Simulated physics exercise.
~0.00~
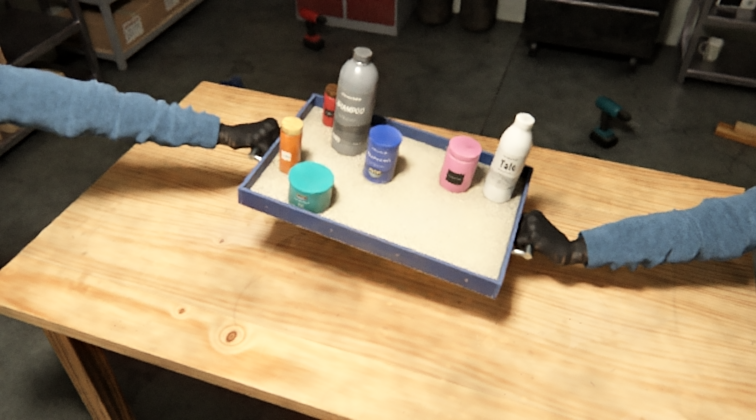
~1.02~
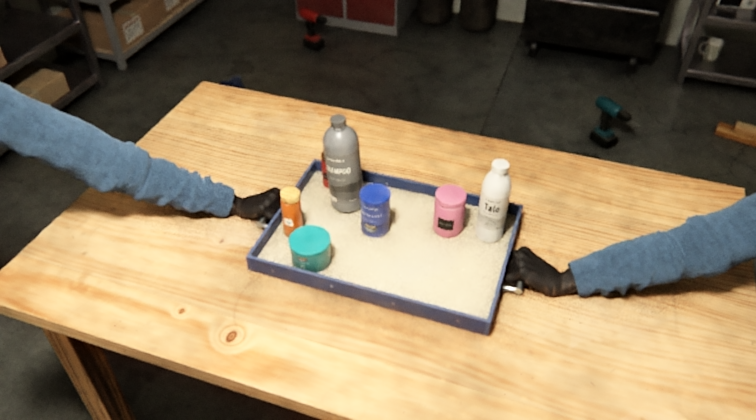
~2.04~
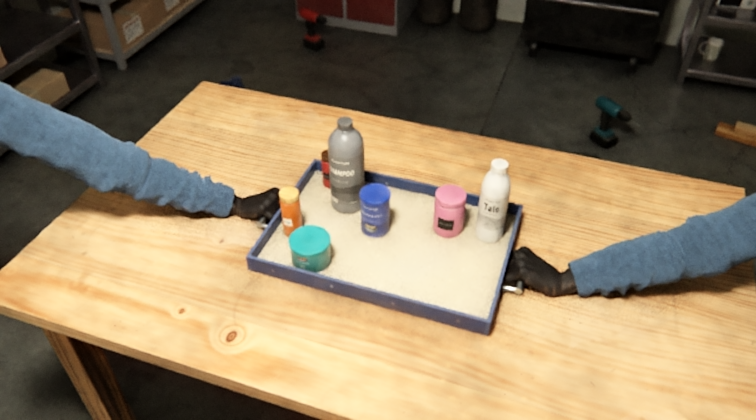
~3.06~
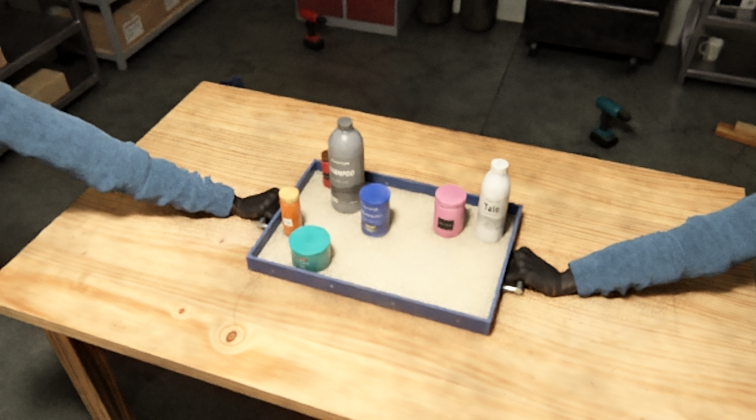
A tilted tray of bottles and jars is lowered flat onto the table by gloved hands.
